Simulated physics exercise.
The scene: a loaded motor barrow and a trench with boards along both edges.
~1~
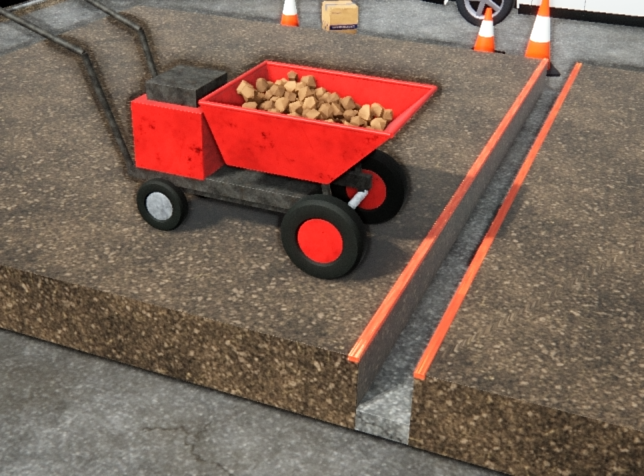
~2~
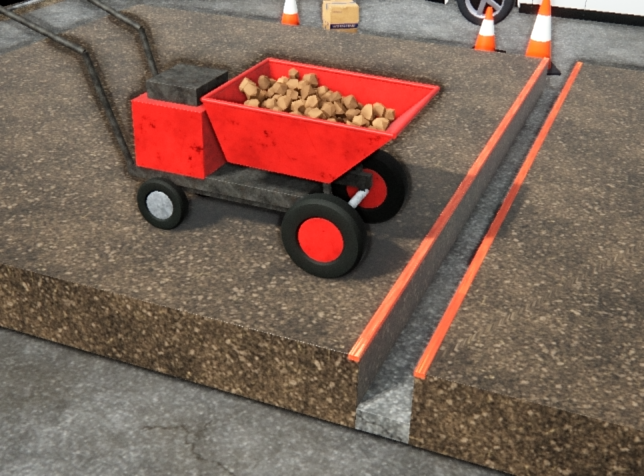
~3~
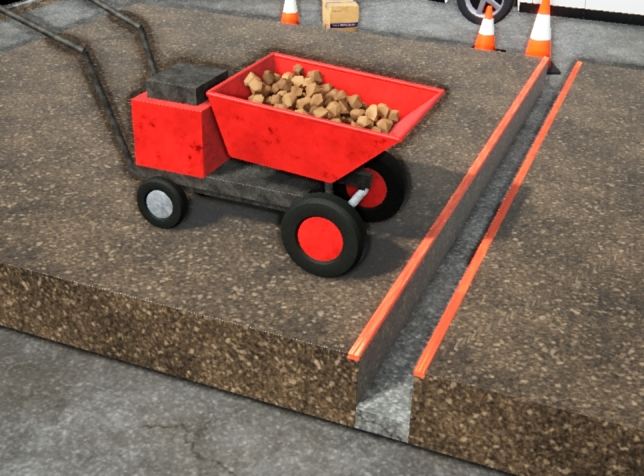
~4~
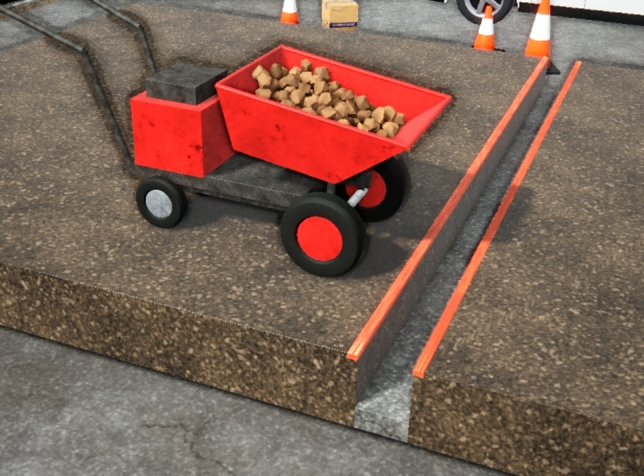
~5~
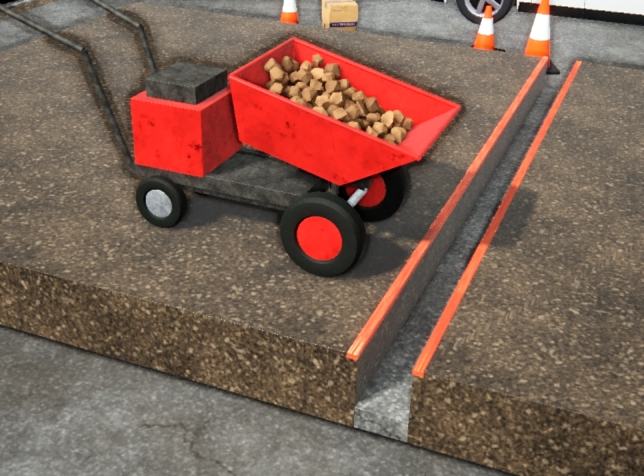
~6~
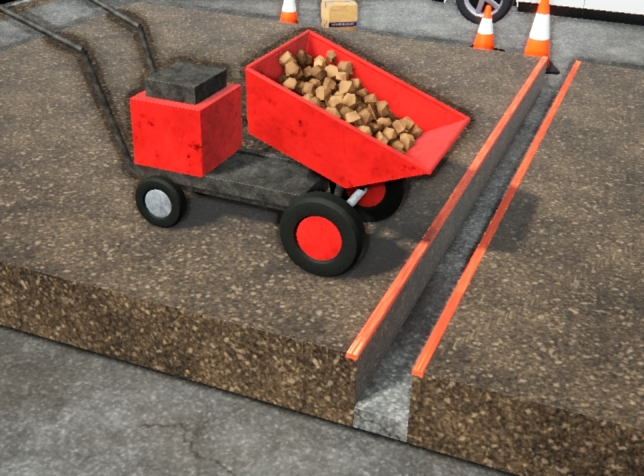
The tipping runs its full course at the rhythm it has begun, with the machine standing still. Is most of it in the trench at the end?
The trench takes less than half.
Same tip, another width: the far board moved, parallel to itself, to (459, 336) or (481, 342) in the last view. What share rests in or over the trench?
The first gives 10 %, the second 70 %.
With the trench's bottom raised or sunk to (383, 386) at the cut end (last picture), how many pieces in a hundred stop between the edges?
Some 0 per cent.
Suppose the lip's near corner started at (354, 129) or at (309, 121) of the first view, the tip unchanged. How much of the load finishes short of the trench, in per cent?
First some 0, then 10 per cent.
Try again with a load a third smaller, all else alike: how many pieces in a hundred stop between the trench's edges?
Close to 0 per cent.
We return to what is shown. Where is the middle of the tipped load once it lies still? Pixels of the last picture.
Around (538, 282).
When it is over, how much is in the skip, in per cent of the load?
It comes to 35 per cent or so.
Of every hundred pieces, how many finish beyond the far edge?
Roughly 65 in a hundred.
Just after the last frame, skip tipped steeply; every one in the skip.
A moment on, skip tipped right over; roughly two thirds in the skip; roughly a third beyond it; just a few falling.
Further on, skip tipped right over; roughly a third in the skip; roughly two thirds beyond it.
When it is over, skip tipped right over; roughly a third in the skip; not one in or heaped over the trench; roughly two thirds beyond it.
